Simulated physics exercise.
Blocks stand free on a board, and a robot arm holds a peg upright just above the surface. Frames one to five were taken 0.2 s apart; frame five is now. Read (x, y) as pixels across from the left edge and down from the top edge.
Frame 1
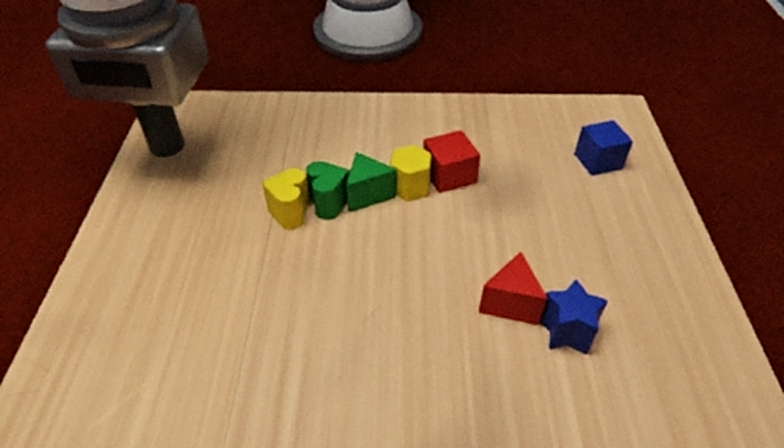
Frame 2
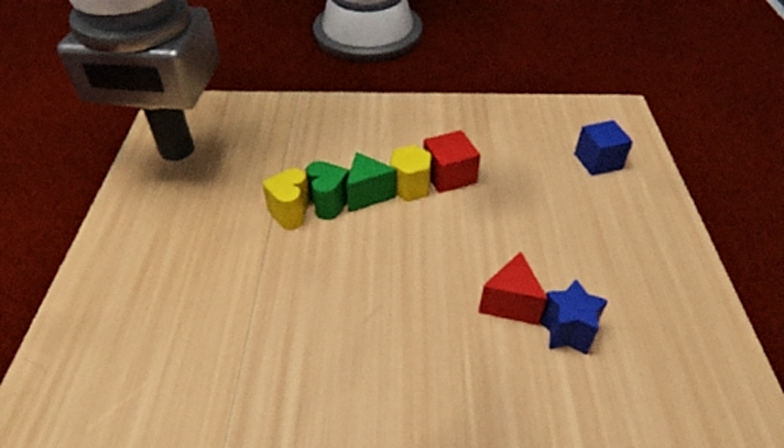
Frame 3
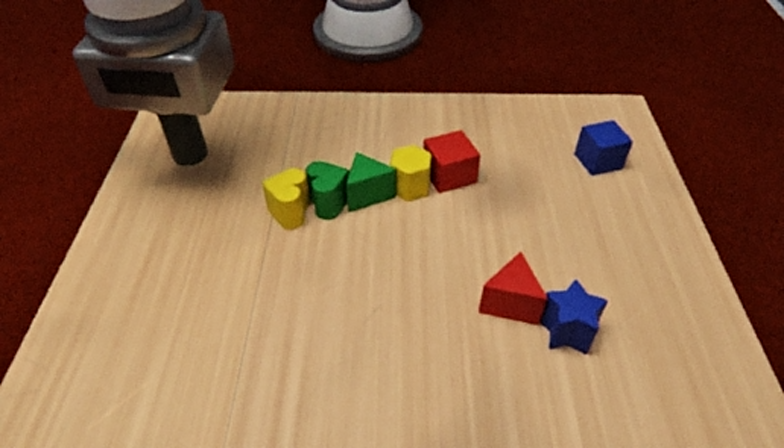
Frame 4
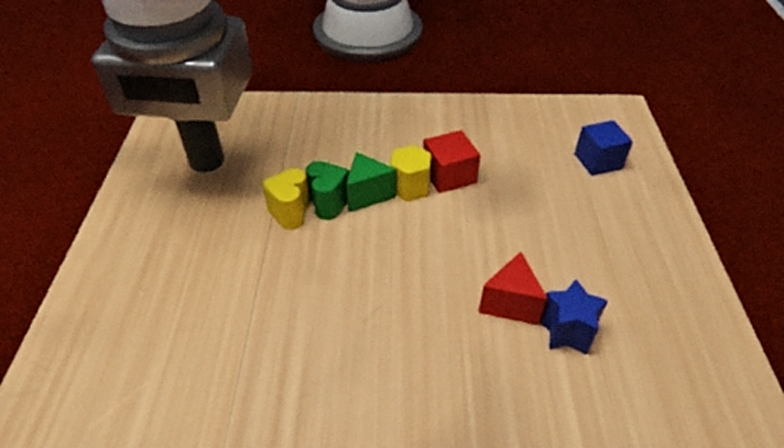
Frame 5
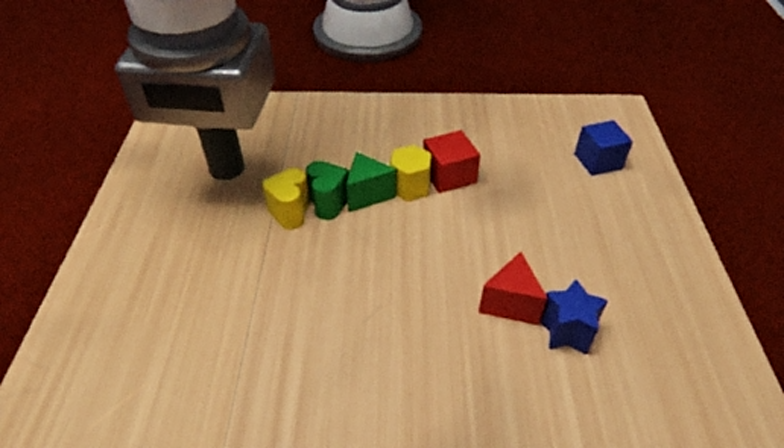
A robot arm holding a dark peg moved slowly rightward and slightly nearer over a wooden board, closing in on the yellow heart at the left of a row of five blocks, while every block stayed still.
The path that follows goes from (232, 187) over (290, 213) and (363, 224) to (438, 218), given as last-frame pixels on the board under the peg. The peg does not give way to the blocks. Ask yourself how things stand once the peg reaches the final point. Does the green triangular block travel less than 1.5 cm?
No, that is not what happens.
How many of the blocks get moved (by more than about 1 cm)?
The push will move three blocks or more.
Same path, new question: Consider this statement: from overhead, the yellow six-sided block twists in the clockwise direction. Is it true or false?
False - the claim does not hold.
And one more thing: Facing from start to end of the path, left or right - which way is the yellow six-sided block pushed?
The answer is left.
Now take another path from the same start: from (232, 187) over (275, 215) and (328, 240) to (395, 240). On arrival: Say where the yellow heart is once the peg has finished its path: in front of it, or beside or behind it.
Pushed along.
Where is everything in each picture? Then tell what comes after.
In the first picture, peg tip at (167, 147); block tops, yellow heart at (286, 183); green heart at (326, 174); green triangular block at (366, 167); yellow six-sided block at (411, 158); red square at (452, 146).
In the second picture, peg at (177, 150); blocks unchanged.
In the third picture, peg at (191, 155); blocks unchanged.
In the fourth picture, peg at (207, 161); blocks unchanged.
In the fifth picture, peg at (227, 169); yellow heart at (286, 183); green heart at (326, 174); green triangular block at (366, 167); yellow six-sided block at (411, 158); red square at (452, 146).
What follows on the original path. One third of the way, peg at (287, 195); yellow heart at (320, 192), turned 40° anticlockwise; green heart at (342, 172), turned 15° anticlockwise; green triangular block at (377, 169); yellow six-sided block at (415, 157); red square at (454, 145).
Two thirds of the way, peg at (362, 207); yellow heart at (400, 201), turned 55° anticlockwise; green heart at (408, 176), turned 40° anticlockwise; green triangular block at (442, 172), turned 25° anticlockwise; yellow six-sided block at (430, 147), turned 30° anticlockwise; red square at (468, 138).
At the end, peg at (440, 201); yellow heart at (470, 210); green heart at (471, 170), turned 75° anticlockwise; green triangular block at (497, 157), turned 60° anticlockwise; yellow six-sided block at (430, 146), turned 40° anticlockwise; red square at (470, 136).
